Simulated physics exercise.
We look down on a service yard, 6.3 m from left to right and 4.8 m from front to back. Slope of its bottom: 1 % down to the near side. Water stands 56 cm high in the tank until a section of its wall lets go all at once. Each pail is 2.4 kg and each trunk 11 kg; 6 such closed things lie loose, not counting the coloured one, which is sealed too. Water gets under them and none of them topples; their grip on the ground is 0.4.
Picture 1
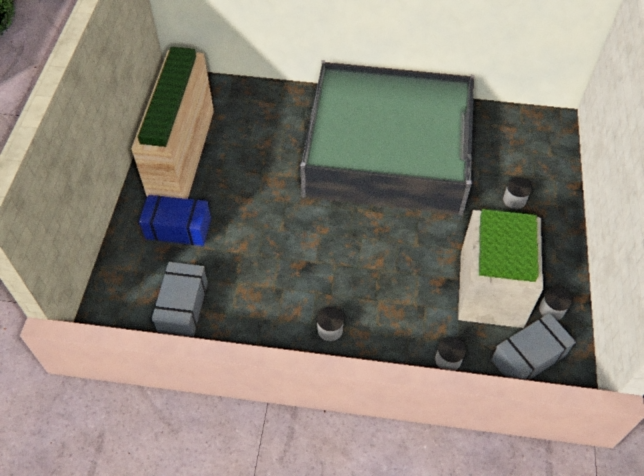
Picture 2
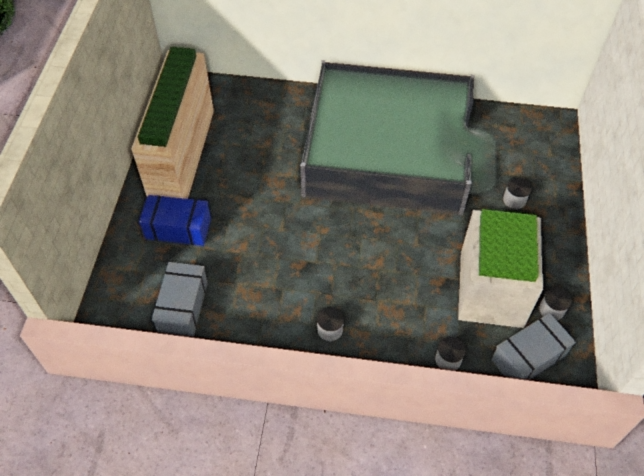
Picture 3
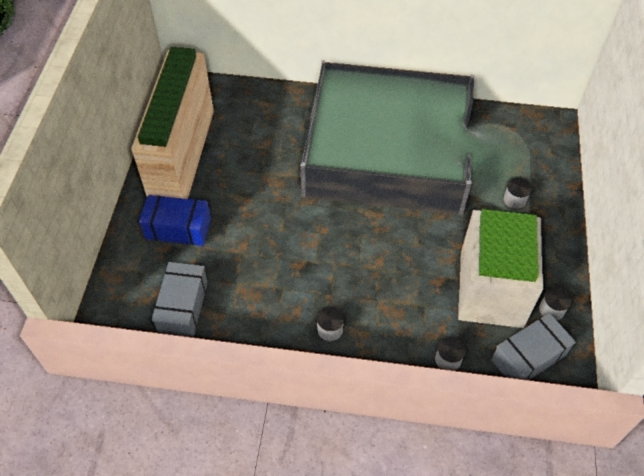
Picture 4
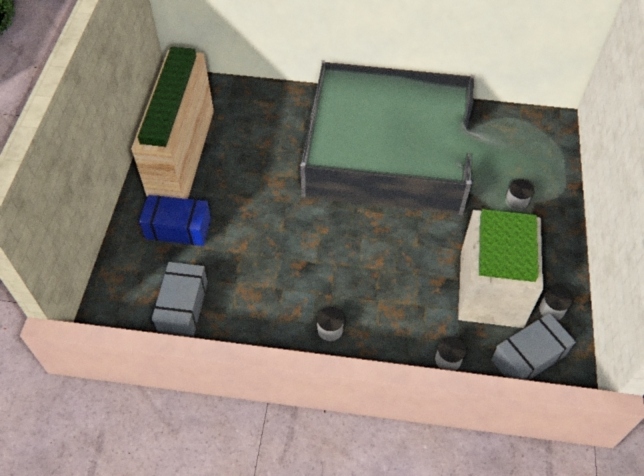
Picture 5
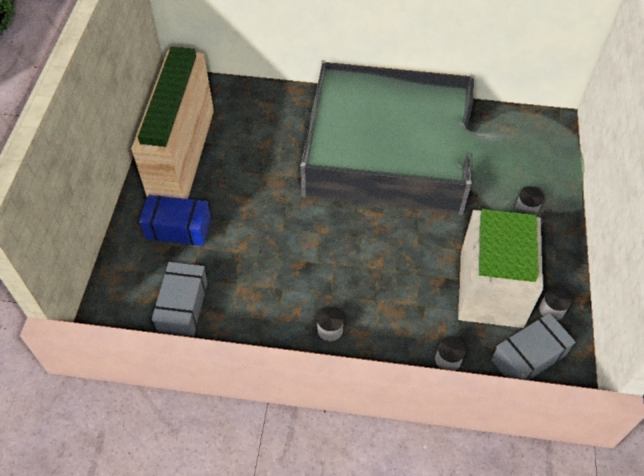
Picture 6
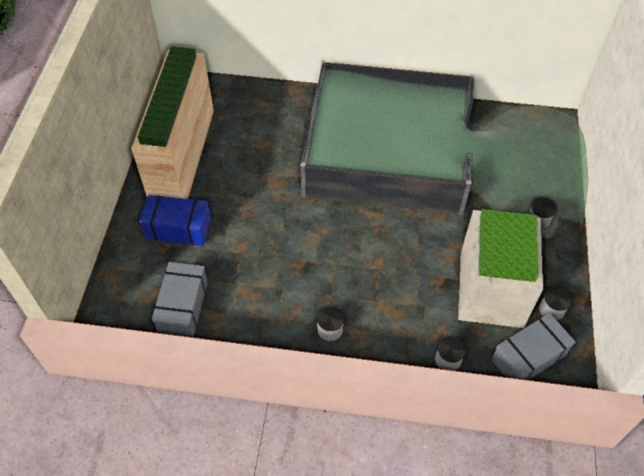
To begin with, green water fills a walled tank at the back of a yard scattered with pails and trunks, one of them blue. Water then pours through a gap in the tank's right side and spreads across the floor to the right wall, pushing the nearest pail a short way right.
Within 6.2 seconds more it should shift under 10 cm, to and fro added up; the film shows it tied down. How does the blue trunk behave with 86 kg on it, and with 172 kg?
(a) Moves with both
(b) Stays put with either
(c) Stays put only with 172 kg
b, stays put with either.
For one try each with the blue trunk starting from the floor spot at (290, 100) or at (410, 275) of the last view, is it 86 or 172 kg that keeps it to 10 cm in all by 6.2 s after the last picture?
Respectively, first option suffices; first option suffices.
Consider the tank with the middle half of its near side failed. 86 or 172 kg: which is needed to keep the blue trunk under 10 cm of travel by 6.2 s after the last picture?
Under that change, the lighter pick does it.
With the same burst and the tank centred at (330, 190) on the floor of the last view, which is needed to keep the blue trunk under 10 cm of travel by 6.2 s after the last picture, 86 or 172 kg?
Lab note - in that case: Lighter mass suffices.
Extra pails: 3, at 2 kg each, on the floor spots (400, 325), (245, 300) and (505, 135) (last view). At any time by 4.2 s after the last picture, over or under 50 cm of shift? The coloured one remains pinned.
Results, in sequence: Exceeded / not exceeded / exceeded.
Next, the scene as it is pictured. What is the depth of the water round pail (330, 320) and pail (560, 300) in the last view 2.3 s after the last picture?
First about 0 cm, second about 10 cm.
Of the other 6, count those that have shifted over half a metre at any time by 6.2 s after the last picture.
My count gives 6.
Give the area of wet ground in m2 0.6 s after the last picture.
About 8.5 m2 is covered.
Then, 0.6 s after the last picture the blue trunk would be 0 cm from its start with 86 kg and 0 cm from its start with 172 kg; 0 cm of water round it then.
Then, 2.3 s after the last picture the blue trunk would be 0 cm from its start with 86 kg and 0 cm from its start with 172 kg; 0 cm of water round it then.
Then, 4.2 s after the last picture the blue trunk would be 0 cm from its start with 86 kg and 0 cm from its start with 172 kg; 0 cm of water round it then.
Then, 6.2 s after the last picture the blue trunk would be 0 cm from its start with 86 kg and 0 cm from its start with 172 kg; 6 cm of water round it then.
